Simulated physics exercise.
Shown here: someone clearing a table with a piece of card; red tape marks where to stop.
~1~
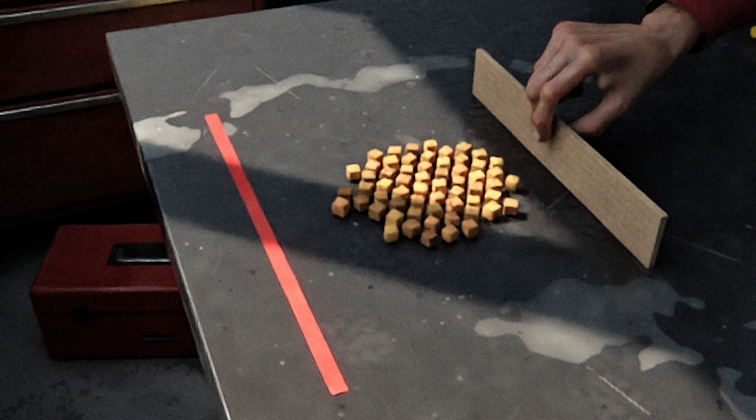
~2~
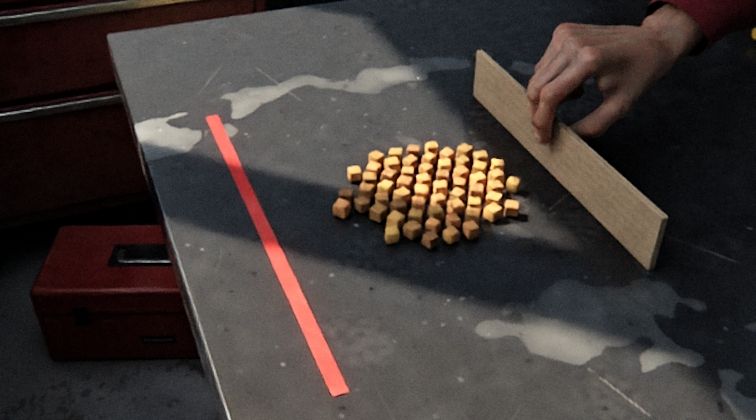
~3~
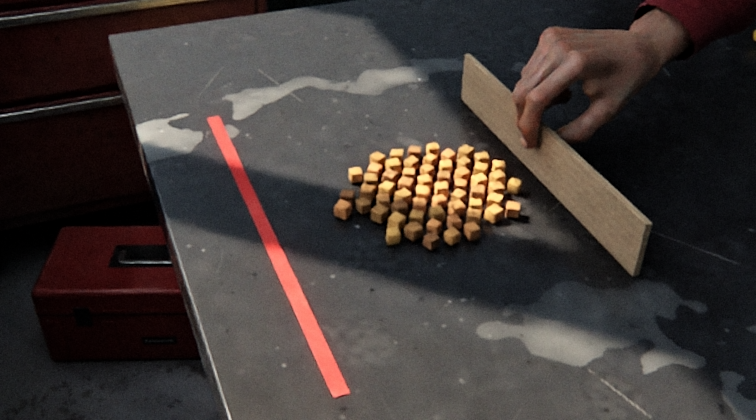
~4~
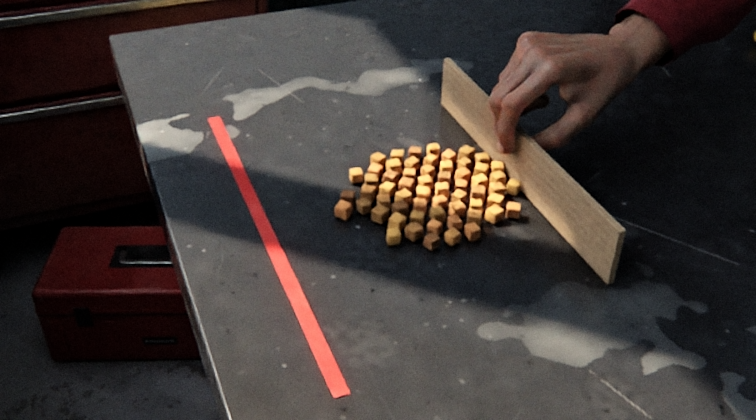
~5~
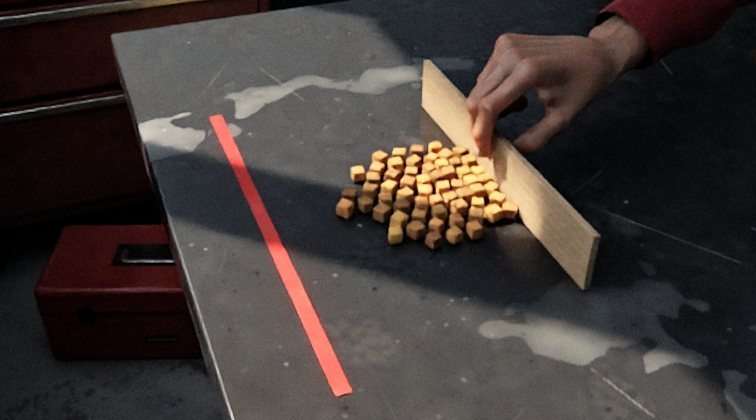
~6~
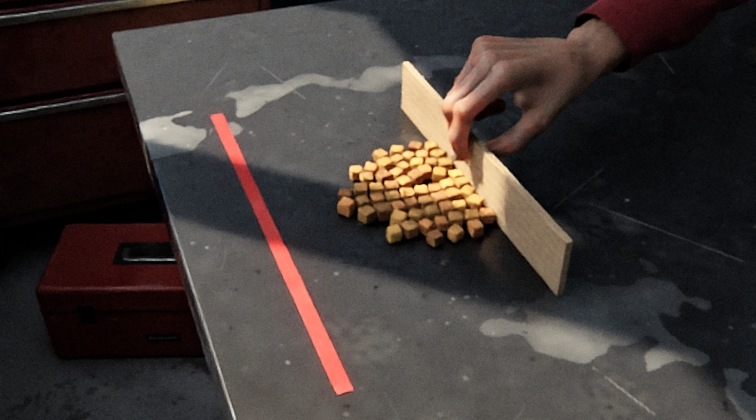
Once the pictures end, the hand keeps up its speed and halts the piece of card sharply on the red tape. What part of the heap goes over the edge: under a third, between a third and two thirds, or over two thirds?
It shoves below one third off the end.
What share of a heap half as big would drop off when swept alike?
0 %, about.
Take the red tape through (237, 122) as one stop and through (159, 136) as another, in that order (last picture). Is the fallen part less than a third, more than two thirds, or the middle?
Under a third, then beyond two thirds.
Soon after the last picture, piece of card still moving, near (368, 159); heap all on the table, its front near (268, 215).
A little later, piece of card stopped at the red tape; heap a stray few over the edge.
Later still, piece of card stopped at the red tape; heap a small part over the edge.
At rest, piece of card stopped at the red tape; heap a small part over the edge.
